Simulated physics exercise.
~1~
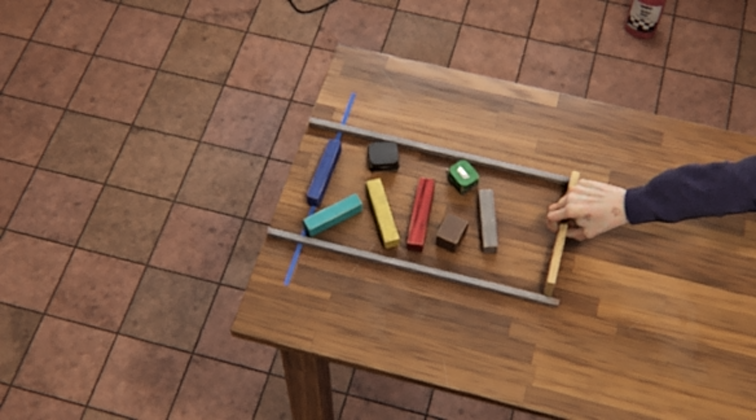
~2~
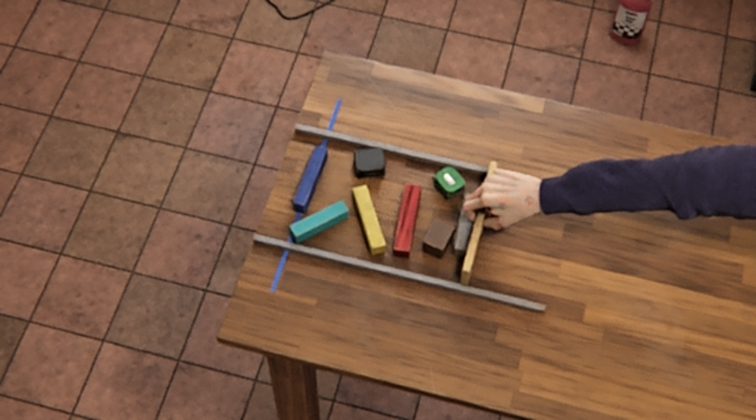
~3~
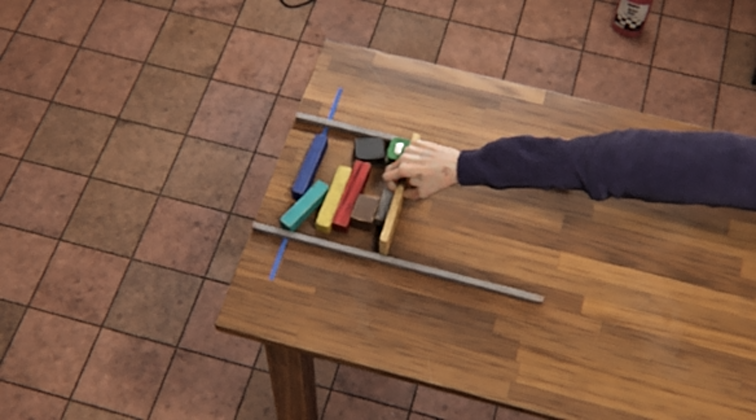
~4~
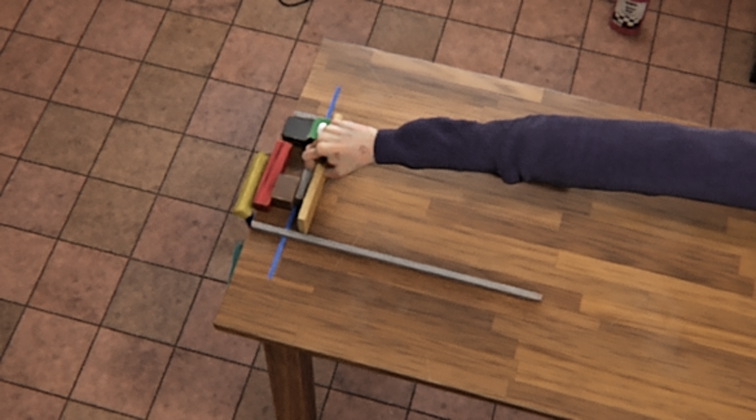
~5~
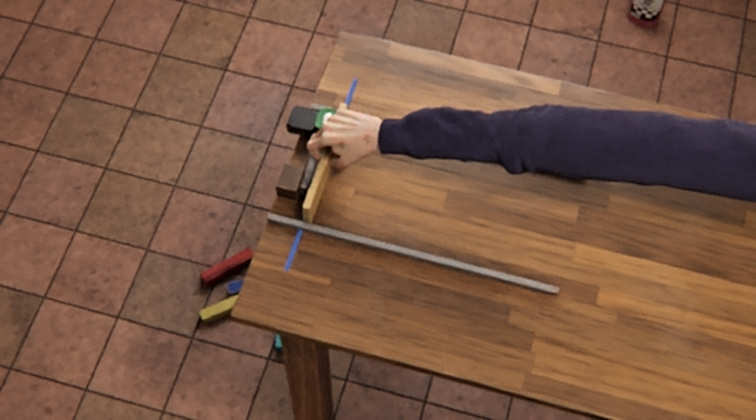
At first, assorted coloured sticks, a grey bar and a few small blocks lie at various angles between two rails on a wooden table, with a hand holding a board upright at their right. The hand slides the board left, reaching the grey bar, then gathers the brown block, red stick and others into a tighter group. As it pushes on toward the blue tape, the blue and turquoise sticks go over the left edge. The red and yellow pieces follow, ending below beside the table. Finally the board stands near the tape, with the black, green, brown and grey pieces still up at the edge.
